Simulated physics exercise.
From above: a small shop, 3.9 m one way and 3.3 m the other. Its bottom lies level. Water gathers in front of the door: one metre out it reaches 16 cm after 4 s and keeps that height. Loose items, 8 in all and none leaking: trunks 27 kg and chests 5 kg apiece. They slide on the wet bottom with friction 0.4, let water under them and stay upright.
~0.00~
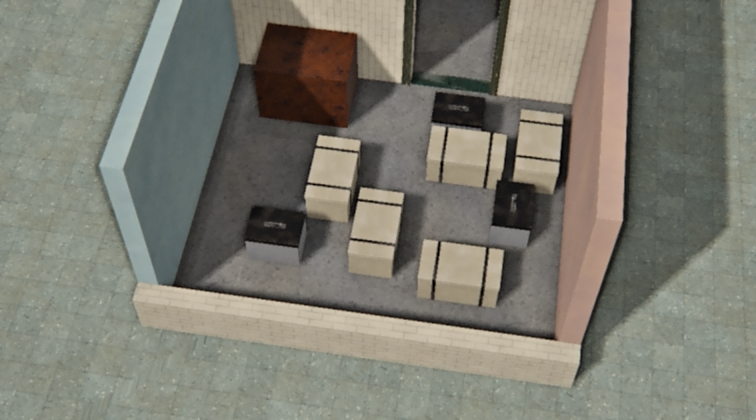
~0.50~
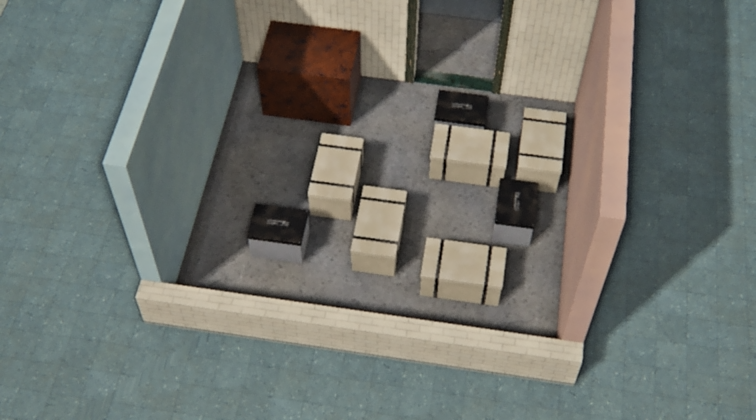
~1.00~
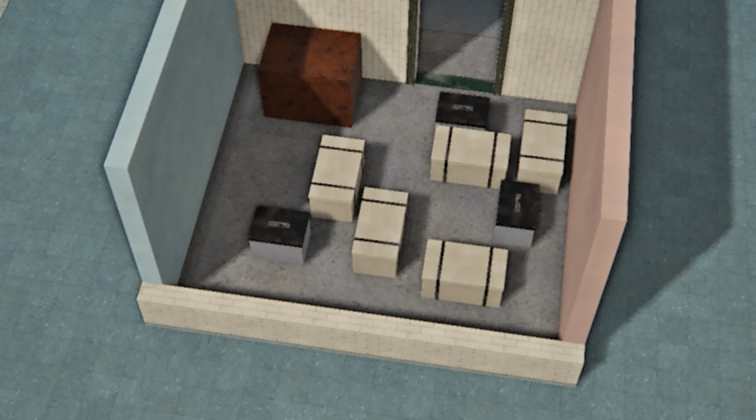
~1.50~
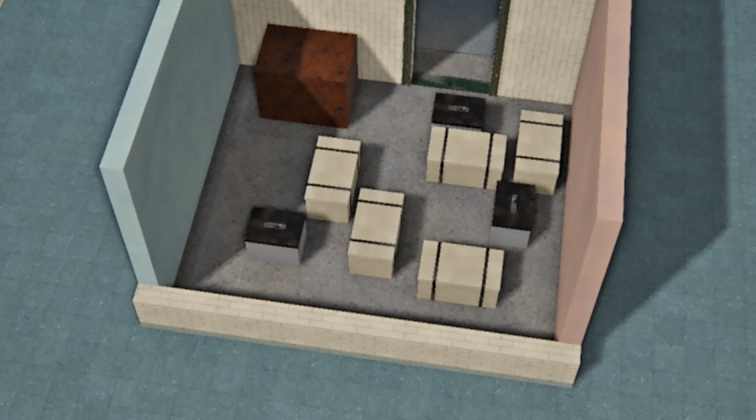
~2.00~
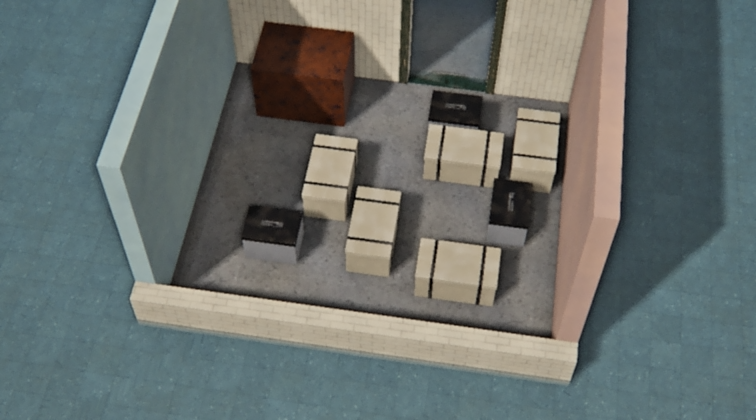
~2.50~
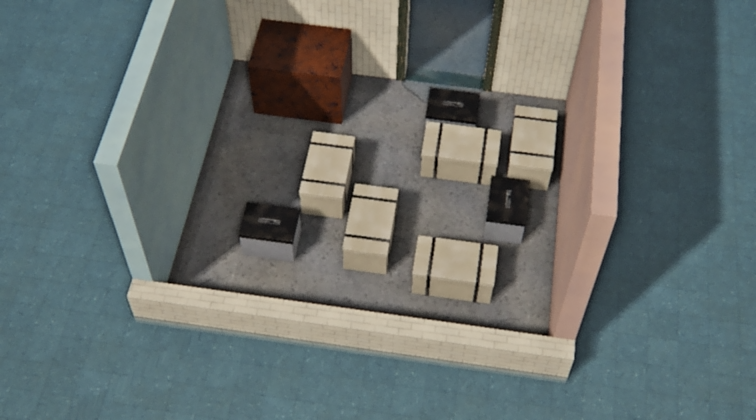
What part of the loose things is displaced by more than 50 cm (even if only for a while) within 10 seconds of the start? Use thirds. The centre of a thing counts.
That comes to between one and two thirds.
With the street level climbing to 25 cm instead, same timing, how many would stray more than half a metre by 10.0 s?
In that case 7 of them.
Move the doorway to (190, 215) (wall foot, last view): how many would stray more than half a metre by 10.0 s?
Then 2.
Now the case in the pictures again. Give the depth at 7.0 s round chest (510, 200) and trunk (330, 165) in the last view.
About 4 and 4 cm.
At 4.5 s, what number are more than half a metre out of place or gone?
By then 0.
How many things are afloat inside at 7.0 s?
I count 1.
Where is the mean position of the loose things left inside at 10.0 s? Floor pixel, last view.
Around (419, 239).
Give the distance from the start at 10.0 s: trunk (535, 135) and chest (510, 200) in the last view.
In that order: 5 cm, 120 cm.
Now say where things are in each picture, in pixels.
In the first frame, a trunk at (376, 222) rests on the ground; a trunk at (467, 147) rests on the ground; 0.0 m2 under water; 0 of 8 have shifted.
In the second frame, a trunk at (379, 220), on the bottom; a trunk at (470, 145) rests on the ground; water covers 0.0 m2; 0 of 8 have shifted.
In the third frame, a trunk at (380, 222) rests on the ground; a trunk at (472, 146), on the bottom; water covers 0.0 m2; 0 of 8 have shifted.
In the fourth frame, a trunk at (377, 223) rests on the ground; a trunk at (467, 147) rests on the ground; water covers 0.0 m2; 0 of 8 have shifted.
In the fifth frame, a trunk at (374, 221) rests on the ground; a trunk at (464, 145), on the bottom; water covers 0.0 m2; 0 of 8 have shifted.
In the sixth frame, a trunk at (371, 218), on the bottom; a trunk at (462, 143), on the bottom; water covers 0.2 m2; 0 of 8 have shifted.
After 3.5 s 0 of 8 are over 50 cm from their spots; 0 afloat.
After 4.5 s 0 of 8 are over 50 cm from their spots; 1 afloat.
After 7.0 s 3 of 8 are over 50 cm from their spots; 1 afloat.
After 10.0 s 3 of 8 are over 50 cm from their spots, and 3 have been at some point; 3 afloat.
